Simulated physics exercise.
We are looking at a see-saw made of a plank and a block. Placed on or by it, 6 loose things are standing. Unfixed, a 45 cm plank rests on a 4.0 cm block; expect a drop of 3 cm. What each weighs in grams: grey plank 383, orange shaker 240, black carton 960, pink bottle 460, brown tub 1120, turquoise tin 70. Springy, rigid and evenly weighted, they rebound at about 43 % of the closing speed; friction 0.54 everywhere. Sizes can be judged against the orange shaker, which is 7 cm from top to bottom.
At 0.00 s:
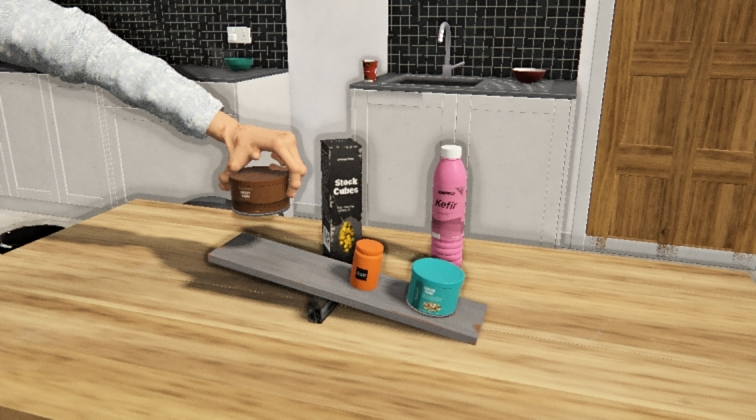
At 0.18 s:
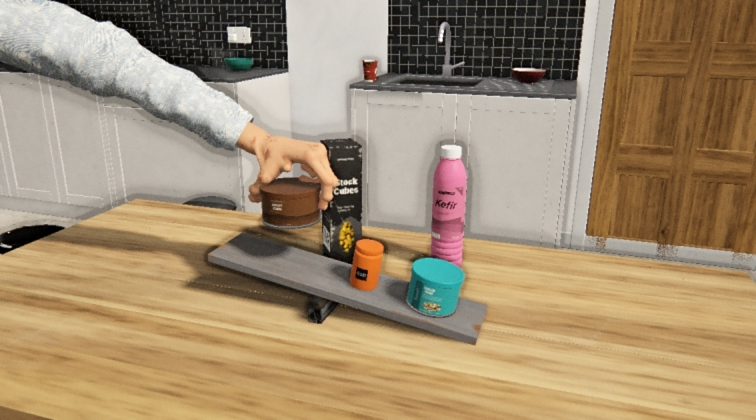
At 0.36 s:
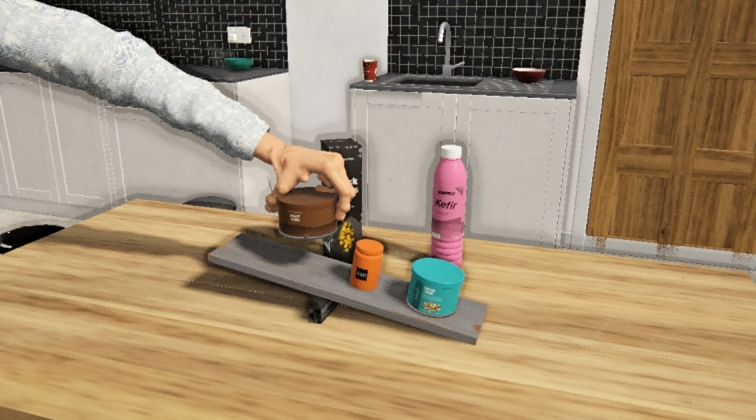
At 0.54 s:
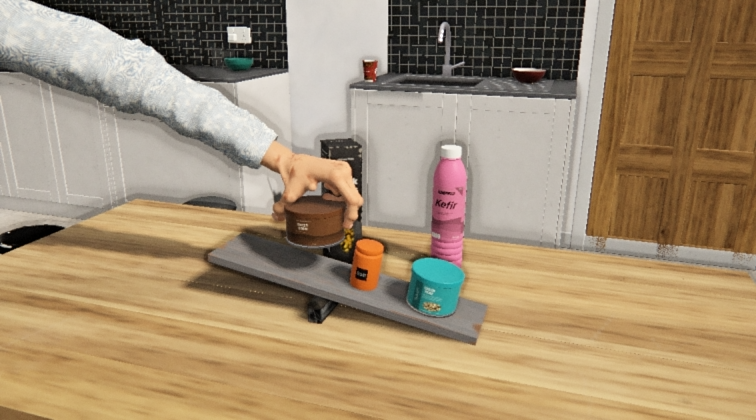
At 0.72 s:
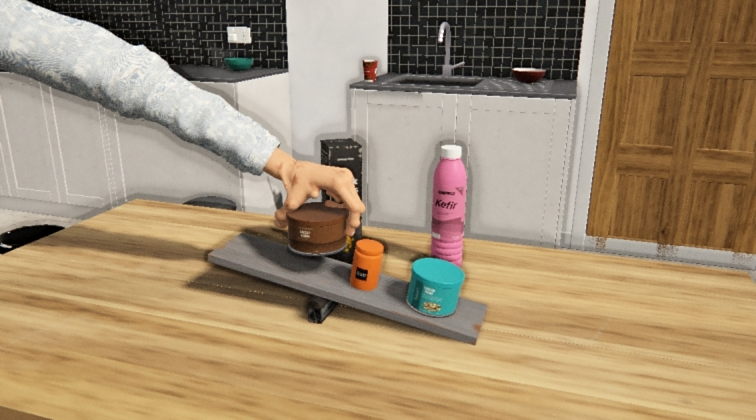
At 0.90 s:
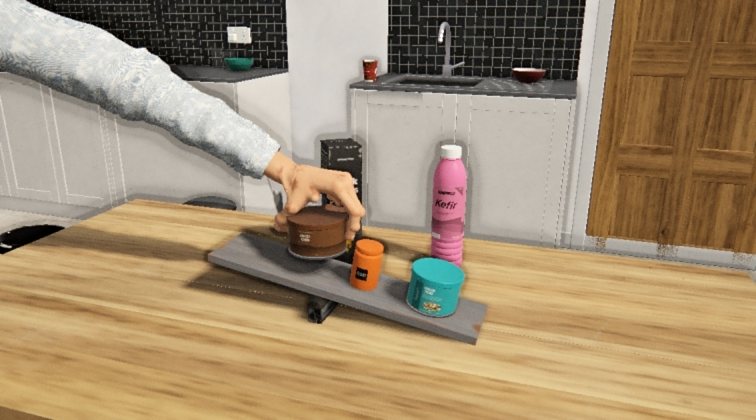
A hand carried a brown tub rightward and lowered it close over the raised left side of a tilted grey plank, where an orange shaker and a turquoise tin stood, then kept it there.
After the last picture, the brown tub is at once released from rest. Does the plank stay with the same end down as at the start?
Yes - the tilt persists.
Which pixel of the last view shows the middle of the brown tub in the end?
Around pixel (326, 257).
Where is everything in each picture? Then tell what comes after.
In the first frame, 12 cm from its drop point; brown tub (260, 190); grey plank (347, 283).
In the second frame, 6 cm from its drop point; brown tub (291, 202); black carton (341, 204).
In the third frame, 3 cm from its drop point; brown tub (308, 212); turquoise tin (435, 288).
In the fourth frame, 2 cm from its drop point; brown tub (316, 221); orange shaker (367, 265).
In the fifth frame, 1 cm from its drop point; brown tub (317, 228); pink bottle (448, 209).
Held still over the plank; brown tub (317, 232); grey plank (347, 283), in the sixth frame.
Around 1.10 s, plank at 6°, leaning as at the start; brown tub at 8° to upright near (320, 256); turquoise tin at 3° to upright.
Around 1.20 s, plank at 1°, leaning as at the start; brown tub shifted 4 cm near (321, 257); turquoise tin at 8° to upright; orange shaker at 8° to upright.
Around 1.40 s, plank at 9°, leaning as at the start; brown tub at 9° to upright near (325, 257).
Finally (2.0 s), plank at 9°, leaning as at the start; not toppled but over 4 cm from the start, brown tub; the other 5 still in place (within 4 cm). Final places as that camera would see them, brown tub near (326, 257). The plank lies as before.
